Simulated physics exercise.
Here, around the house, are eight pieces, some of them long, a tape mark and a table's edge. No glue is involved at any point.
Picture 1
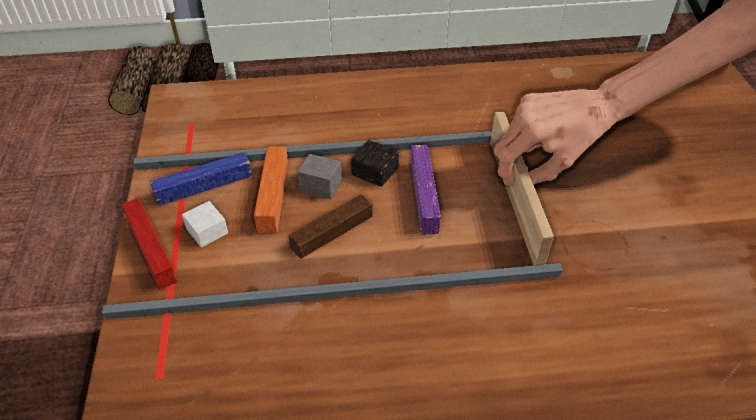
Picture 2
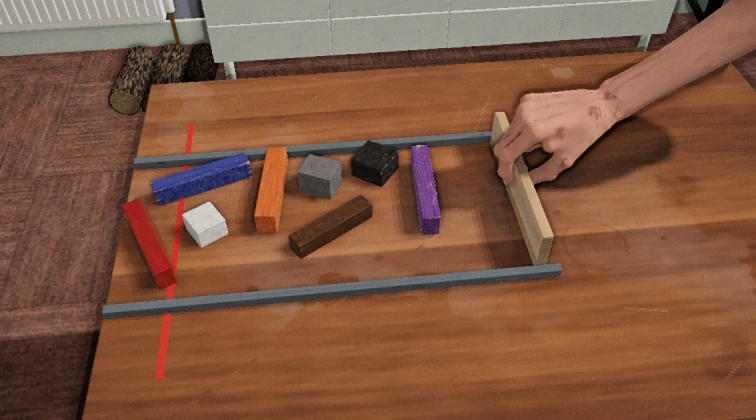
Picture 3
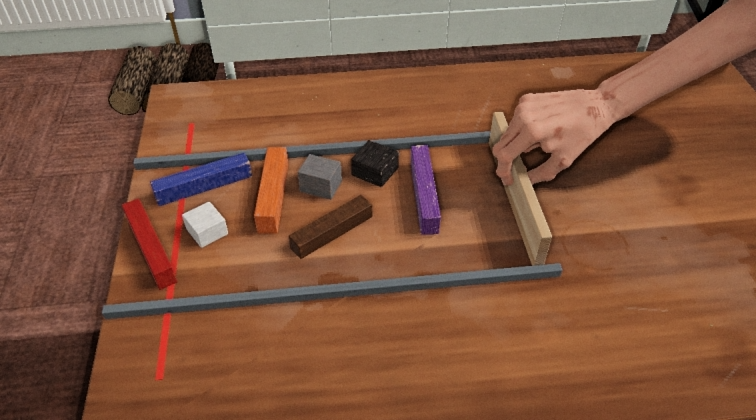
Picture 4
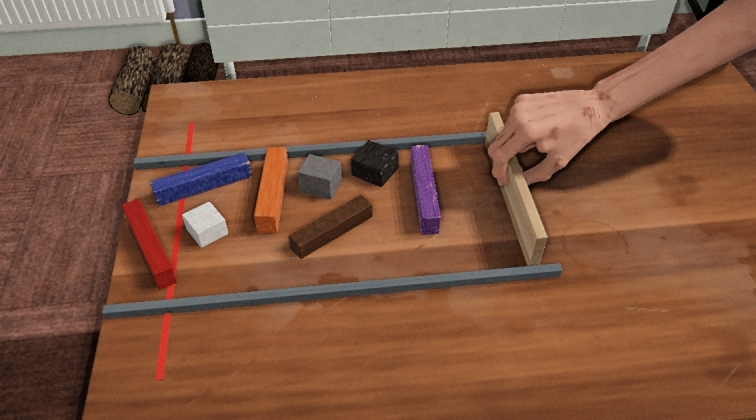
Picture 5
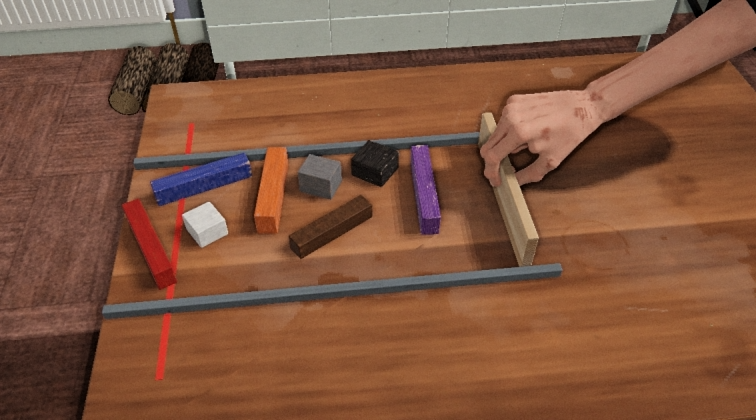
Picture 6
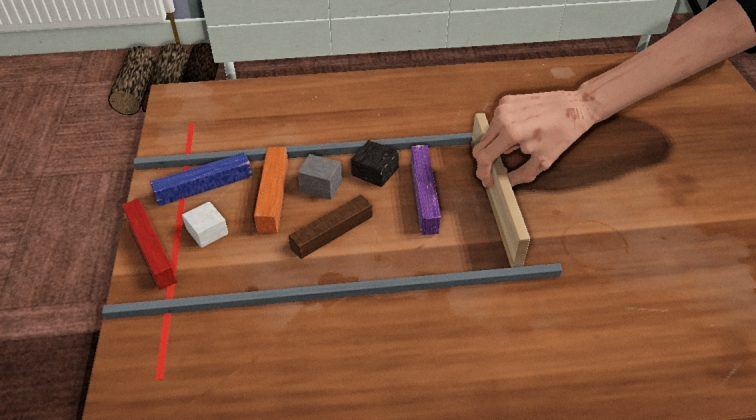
On a wooden tabletop, a hand sliding an upright board slightly left between two rails, eight coloured pieces lying still.
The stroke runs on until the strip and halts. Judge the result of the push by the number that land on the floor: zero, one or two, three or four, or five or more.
Off the edge go more than two but under five.
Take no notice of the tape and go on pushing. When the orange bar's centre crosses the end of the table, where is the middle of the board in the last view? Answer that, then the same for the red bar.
Orange bar: (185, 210); red bar: (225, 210).
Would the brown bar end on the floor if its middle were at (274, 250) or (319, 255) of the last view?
Stays put; stays put.
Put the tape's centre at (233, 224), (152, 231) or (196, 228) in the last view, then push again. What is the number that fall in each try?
Try by try, 1, 6 and 3.
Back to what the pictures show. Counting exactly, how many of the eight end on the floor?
In all, 4 of them.
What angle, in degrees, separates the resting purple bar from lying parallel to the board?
It sits some 0° out of line.
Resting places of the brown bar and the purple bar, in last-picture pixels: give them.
The brown bar stops around (145, 258); the purple bar around (169, 209).
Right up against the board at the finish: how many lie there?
Contact count: 2.
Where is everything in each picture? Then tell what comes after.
Red bar (149, 242); blue bar (202, 179); white block (205, 224); board (518, 185); tape (178, 229), in the first frame.
Blue bar (202, 179); orange bar (272, 189), in the second frame.
White block (205, 224); purple bar (425, 188), in the third frame.
Red bar (149, 242); brown bar (332, 226), in the fourth frame.
Blue bar (202, 179); board (505, 186), in the fifth frame.
Red bar (149, 242); blue bar (202, 179); white block (205, 224); board (497, 186); tape (178, 229), in the sixth frame.
Early on, none off yet; red bar at rest near (149, 242); blue bar at rest near (202, 179); white block at rest near (205, 224).
Finally, the number that fall off is three or four; lost, orange bar, white block, blue bar and red bar.
